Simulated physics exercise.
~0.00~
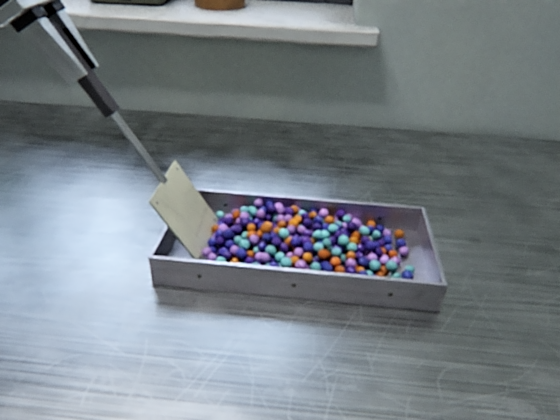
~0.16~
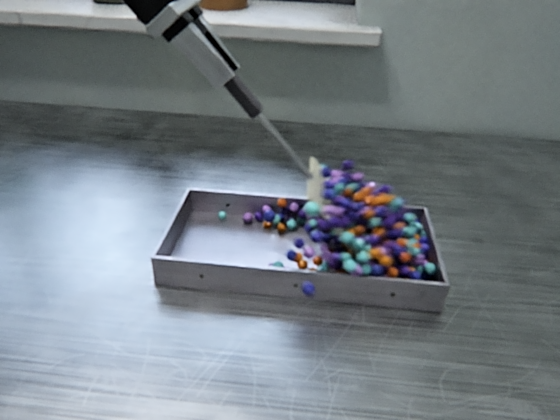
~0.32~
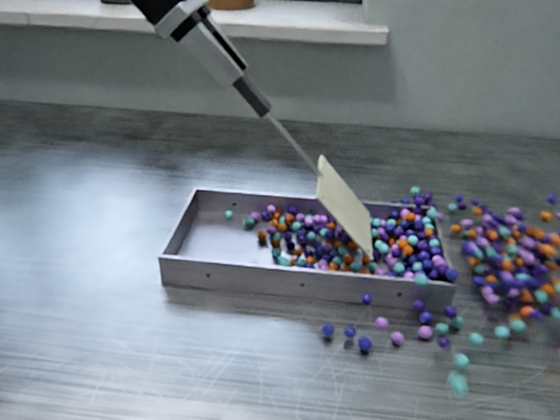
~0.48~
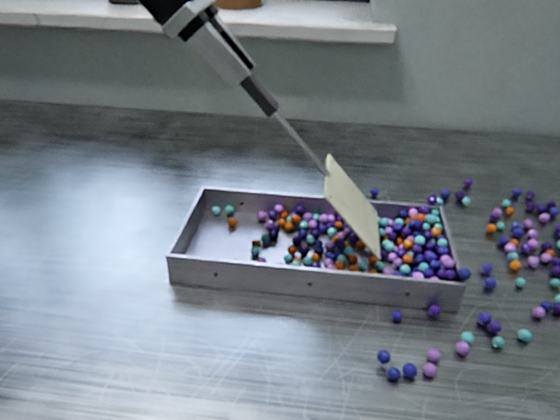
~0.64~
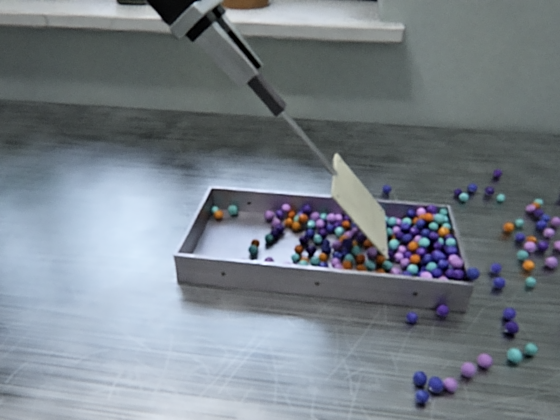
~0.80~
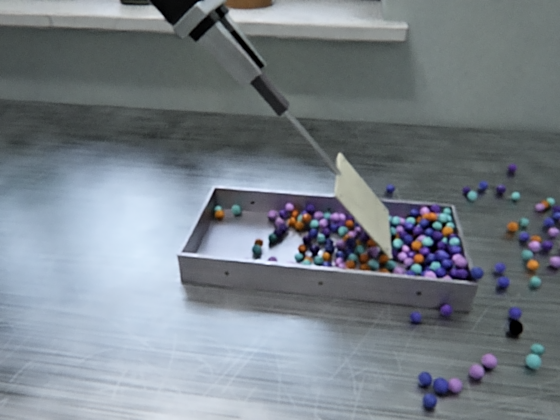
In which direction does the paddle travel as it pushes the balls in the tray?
The paddle travels to the right, from the left end of the tray toward its right end.
